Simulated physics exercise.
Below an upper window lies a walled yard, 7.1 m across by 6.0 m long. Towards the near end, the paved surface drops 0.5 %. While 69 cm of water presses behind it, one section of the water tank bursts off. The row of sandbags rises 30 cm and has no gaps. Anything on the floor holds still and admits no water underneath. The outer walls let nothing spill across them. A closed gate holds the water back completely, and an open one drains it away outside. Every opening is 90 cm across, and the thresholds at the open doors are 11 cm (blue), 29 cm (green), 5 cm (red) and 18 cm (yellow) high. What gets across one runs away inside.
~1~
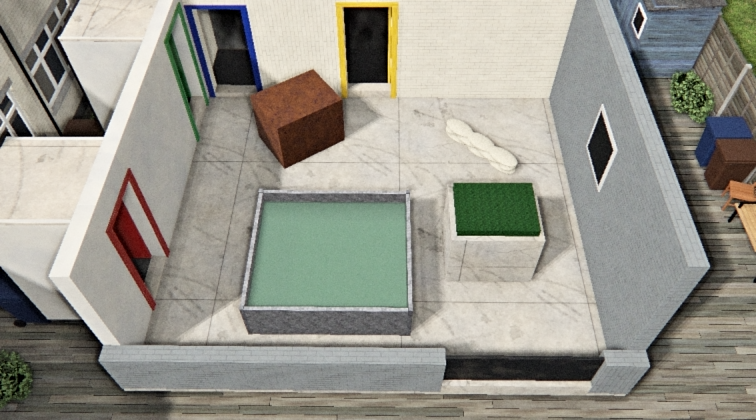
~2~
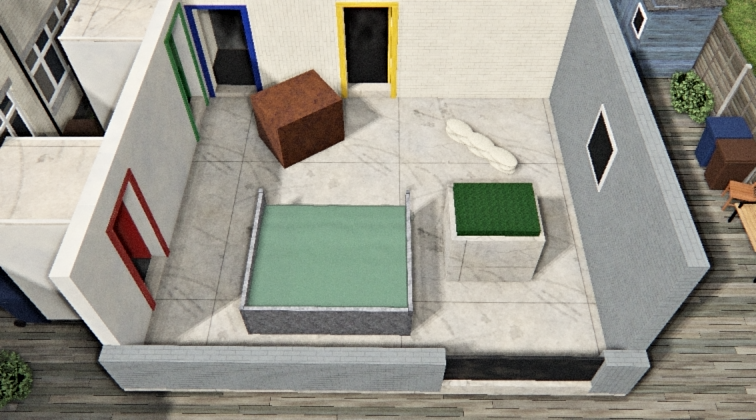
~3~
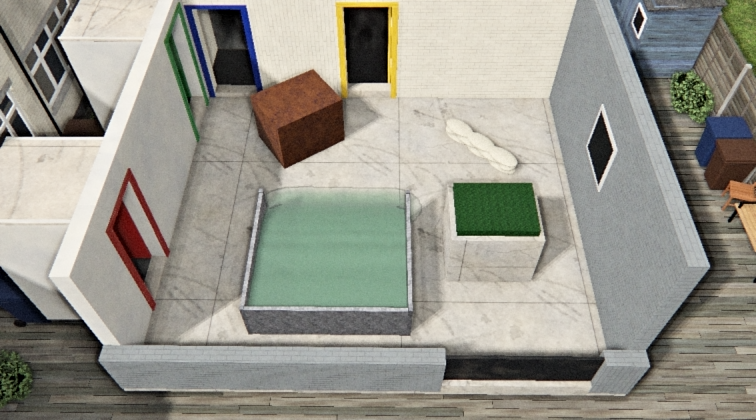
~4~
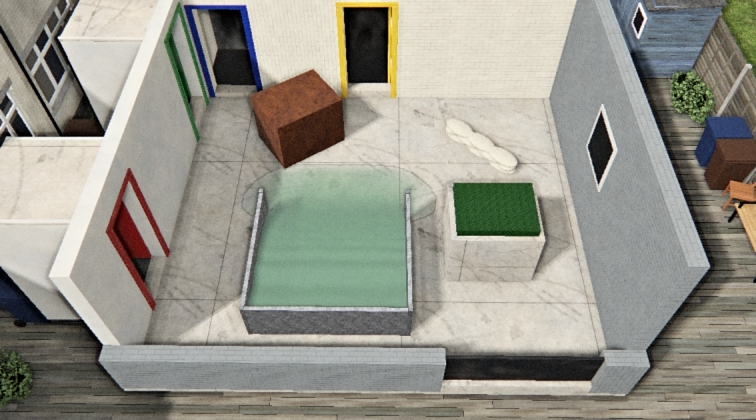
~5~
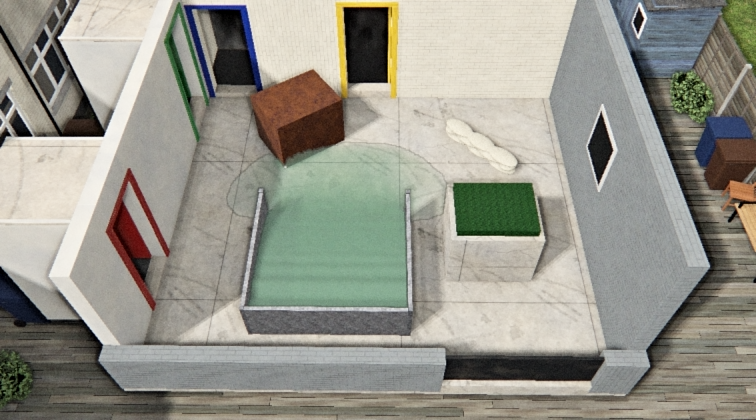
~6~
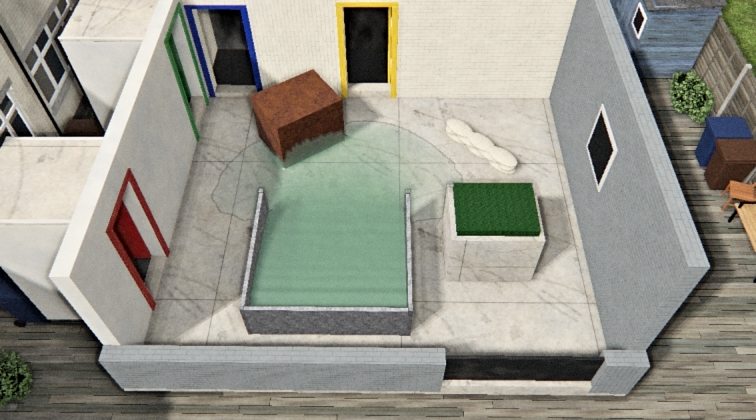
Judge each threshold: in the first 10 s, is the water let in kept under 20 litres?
Blue door: Surplus; green door: Short; red door: Short; yellow door: Surplus.
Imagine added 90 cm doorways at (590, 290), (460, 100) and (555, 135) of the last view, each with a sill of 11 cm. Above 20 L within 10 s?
First doorway falls short, second gets there, third gets there.
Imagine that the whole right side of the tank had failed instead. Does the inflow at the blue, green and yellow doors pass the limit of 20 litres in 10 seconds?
Compared with the limit, blue is lower, green is lower and yellow is lower.
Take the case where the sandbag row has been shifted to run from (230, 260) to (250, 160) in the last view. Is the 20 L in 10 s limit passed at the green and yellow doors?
Result: Green door inside the limit; yellow door beyond the limit.
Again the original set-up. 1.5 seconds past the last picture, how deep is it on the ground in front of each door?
Depths in centimetres - blue: 16, green: 19, red: 0, yellow: 29.
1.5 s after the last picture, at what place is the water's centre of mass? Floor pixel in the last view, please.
It lies at roughly (351, 184) in pixels.
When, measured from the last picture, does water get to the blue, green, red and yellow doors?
Blue: 0.7 s; green: 0.7 s; red: 2.6 s; yellow: 0.2 s.
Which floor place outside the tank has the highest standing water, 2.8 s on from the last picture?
Roughly (548, 106).
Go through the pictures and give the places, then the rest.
The first frame shows the water tank at (331, 249) is whole and still, 69 cm deep.
In the second frame, the front is at (411, 219), 1.3 m from the gap on the water tank's far side; 0.5 m2 of floor is under water; 69 cm left at the back of the water tank.
In the third frame, water pours out on the water tank's far side and has run 1.5 m, to (417, 208); typically 12 cm deep outside, 69 cm at the water tank's back.
In the fourth frame, water pours out on the water tank's far side and has run 1.8 m, to (430, 195); typically 11 cm deep outside, 69 cm at the water tank's back.
In the fifth frame, water pours out on the water tank's far side and has run 2.1 m, to (439, 178); typically 10 cm deep outside, 64 cm at the water tank's back.
In the sixth frame, the front is at (384, 125), 2.5 m from the gap on the water tank's far side; 7.0 m2 of floor is under water; 57 cm left at the back of the water tank.
Then, 0.7 s after the last picture water covers 35 % of the floor and is deepest (45 cm) near (305, 163); blue door 1 cm at the sill, 0 L in, green door 2 cm at the sill, 0 L in, red door not reached, yellow door 29 cm at the sill, 29 L in.
Then, 1.5 s after the last picture water covers 45 % of the floor and is deepest (40 cm) near (425, 105); blue door 16 cm at the sill, 2 L in, green door 19 cm at the sill, 0 L in, red door not reached, yellow door 29 cm at the sill, 84 L in.
Then, 2.8 s after the last picture water covers 65 % of the floor and is deepest (32 cm) near (548, 106); blue door 18 cm at the sill, 49 L in, green door 16 cm at the sill, 0 L in, red door 3 cm at the sill, 0 L in, yellow door 19 cm at the sill, 125 L in.
Then, 5.3 s after the last picture water covers 90 % of the floor and is deepest (24 cm) near (605, 360); blue door 14 cm at the sill, 85 L in, green door 13 cm at the sill, 0 L in, red door 4 cm at the sill, 0 L in, yellow door 13 cm at the sill, 128 L in.
Then, 9.3 s after the last picture water covers 95 % of the floor and is deepest (18 cm) near (210, 367); blue door 5 cm at the sill, 92 L in, green door 5 cm at the sill, 0 L in, red door 10 cm at the sill, 4 L in, yellow door 6 cm at the sill, 128 L in.
